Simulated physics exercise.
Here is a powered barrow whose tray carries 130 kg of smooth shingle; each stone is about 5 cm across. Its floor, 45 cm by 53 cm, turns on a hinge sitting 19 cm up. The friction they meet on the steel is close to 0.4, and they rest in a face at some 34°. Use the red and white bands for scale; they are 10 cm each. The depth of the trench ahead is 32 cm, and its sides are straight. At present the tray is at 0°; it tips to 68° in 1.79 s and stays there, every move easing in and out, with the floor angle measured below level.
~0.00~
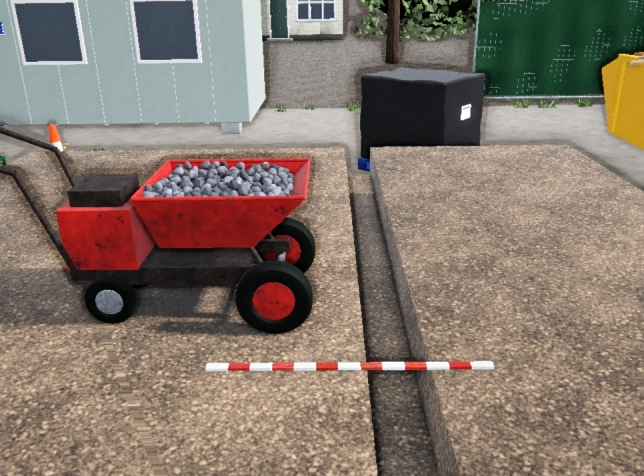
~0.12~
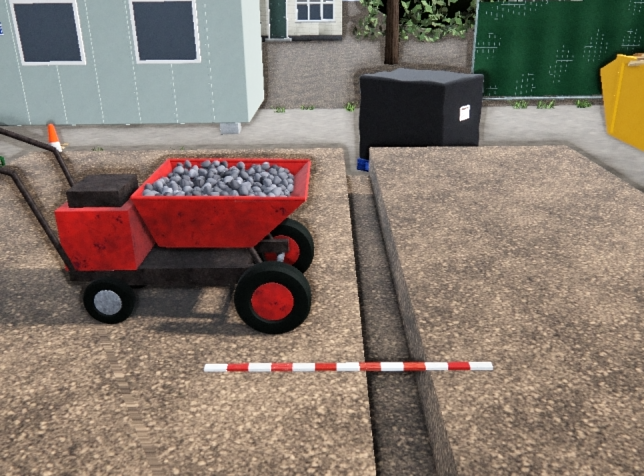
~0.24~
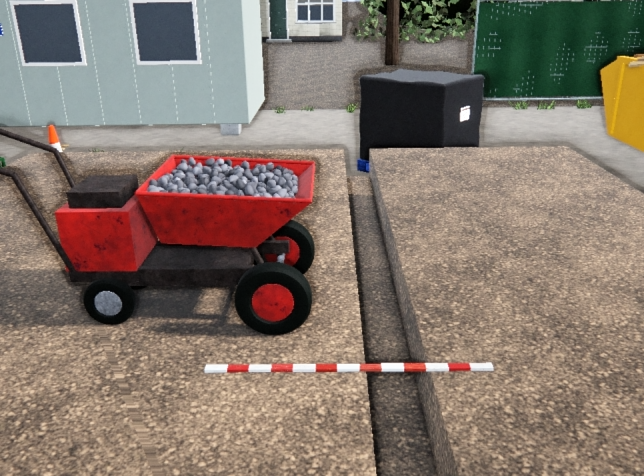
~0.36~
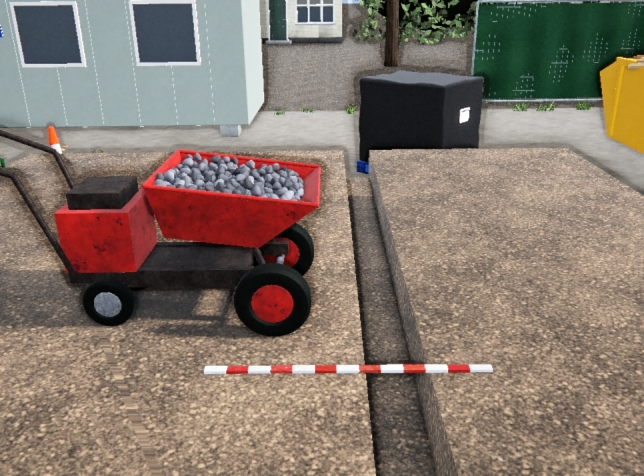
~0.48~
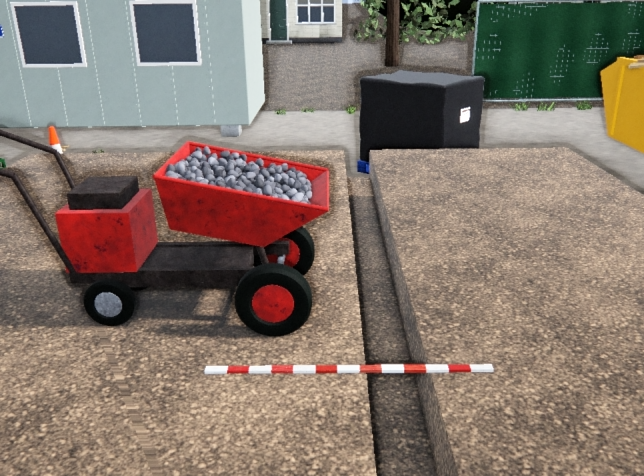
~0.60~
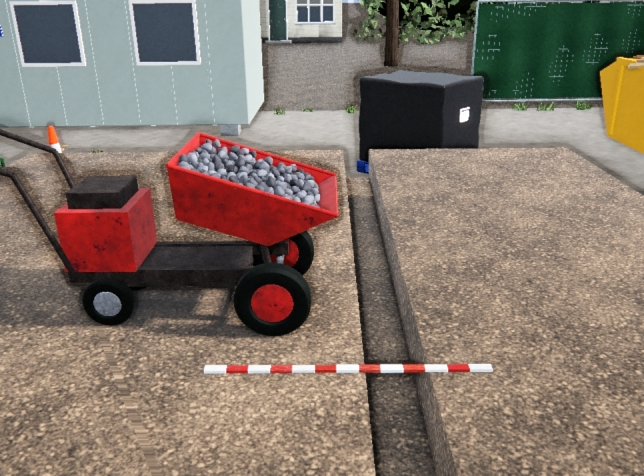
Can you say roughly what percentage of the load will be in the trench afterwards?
Roughly 43 per cent, I would say.
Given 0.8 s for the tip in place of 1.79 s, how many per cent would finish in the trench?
Roughly 30 per cent.
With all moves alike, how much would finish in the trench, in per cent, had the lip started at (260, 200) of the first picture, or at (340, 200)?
Roughly 95 in a hundred from the first, 10 in a hundred from the second.
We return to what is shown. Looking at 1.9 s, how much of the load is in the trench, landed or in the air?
30 per cent, give or take.
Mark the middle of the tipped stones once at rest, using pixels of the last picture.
At about pixel (427, 299) in the last view.
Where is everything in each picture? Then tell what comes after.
In the first frame, the tray is at 0°, its lip at (305, 198); the top of the load is at (242, 173).
The second frame shows lip at (306, 199), floor tilted 1°, highest stones at (238, 171); the stones move at 0.1 m/s on average.
The third frame shows lip at (311, 201), floor tilted 3°, highest stones at (220, 168); the stones move at 0.2 m/s on average.
In the fourth frame, the tray is at 7°, its lip at (318, 206); the top of the load is at (200, 164); the stones move at 0.3 m/s on average.
The fifth frame shows lip at (328, 210), floor tilted 12°, highest stones at (198, 159); the stones move at 0.4 m/s on average.
The sixth frame shows lip at (337, 216), floor tilted 18°, highest stones at (205, 152); the stones move at 0.5 m/s on average.
After 1.3 s the floor is at 57°; 96 % in the tray, 4 % in the trench; the foremost stones are at (405, 274).
After 1.9 s the floor is at 68°; 27 % in the tray, 28 % in the trench, 45 % past the trench; the foremost stones are at (529, 305).
After 2.2 s the floor is at 68°; 5 % in the tray, 36 % in the trench, 59 % past the trench; the foremost stones are at (603, 311).
After 4.2 s the floor is at 68°; 0 % in the tray, 43 % in the trench, 57 % past the trench; the foremost stones are at (642, 313).
